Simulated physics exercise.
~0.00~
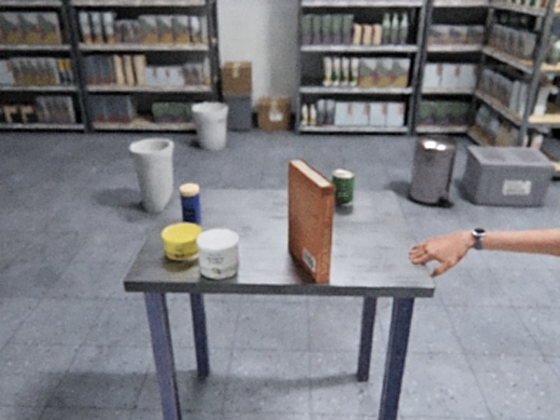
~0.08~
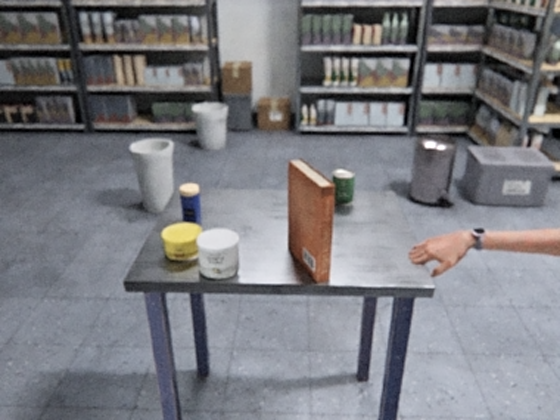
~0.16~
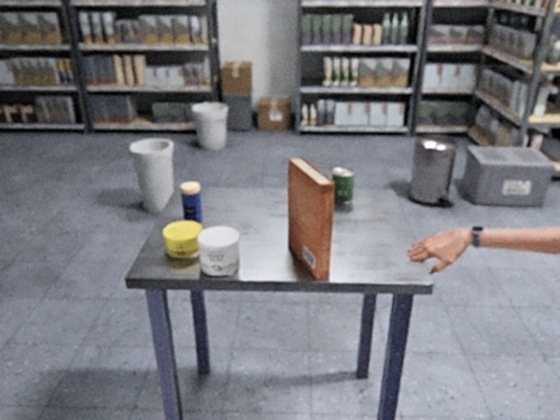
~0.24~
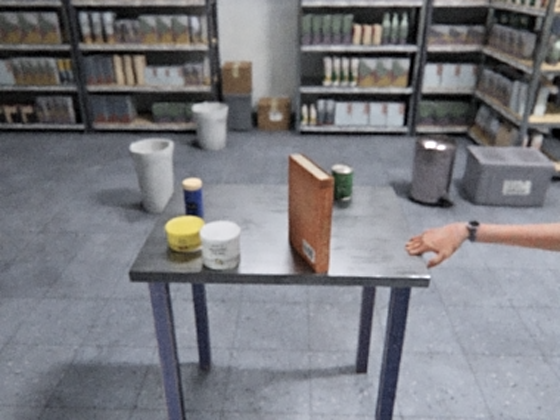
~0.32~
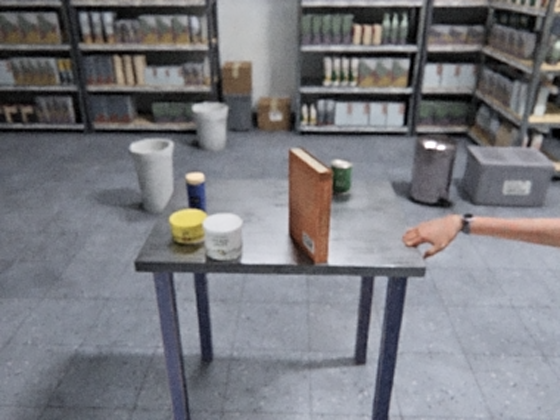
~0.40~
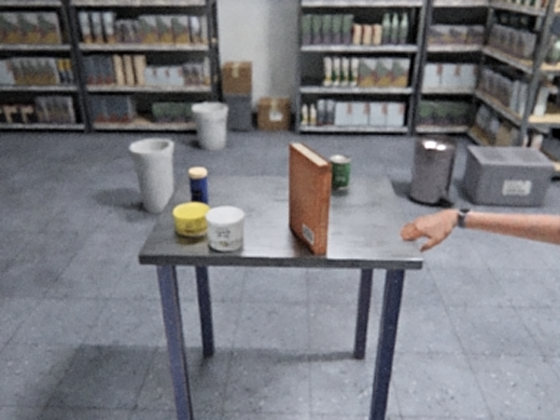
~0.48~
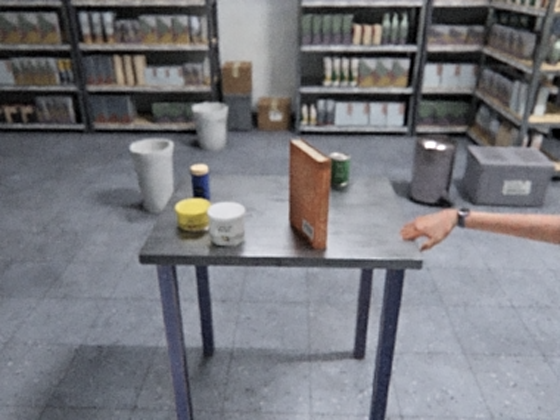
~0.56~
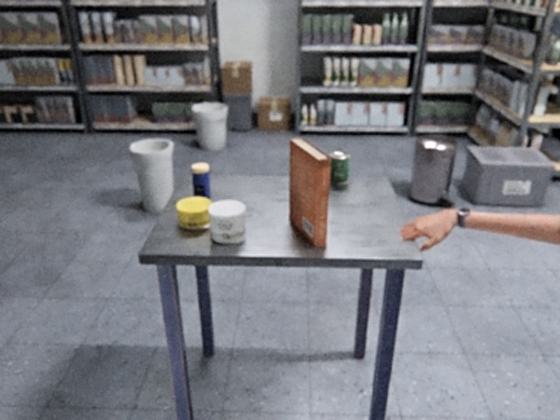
The table slides a short way back with everything on it upright, then stops.
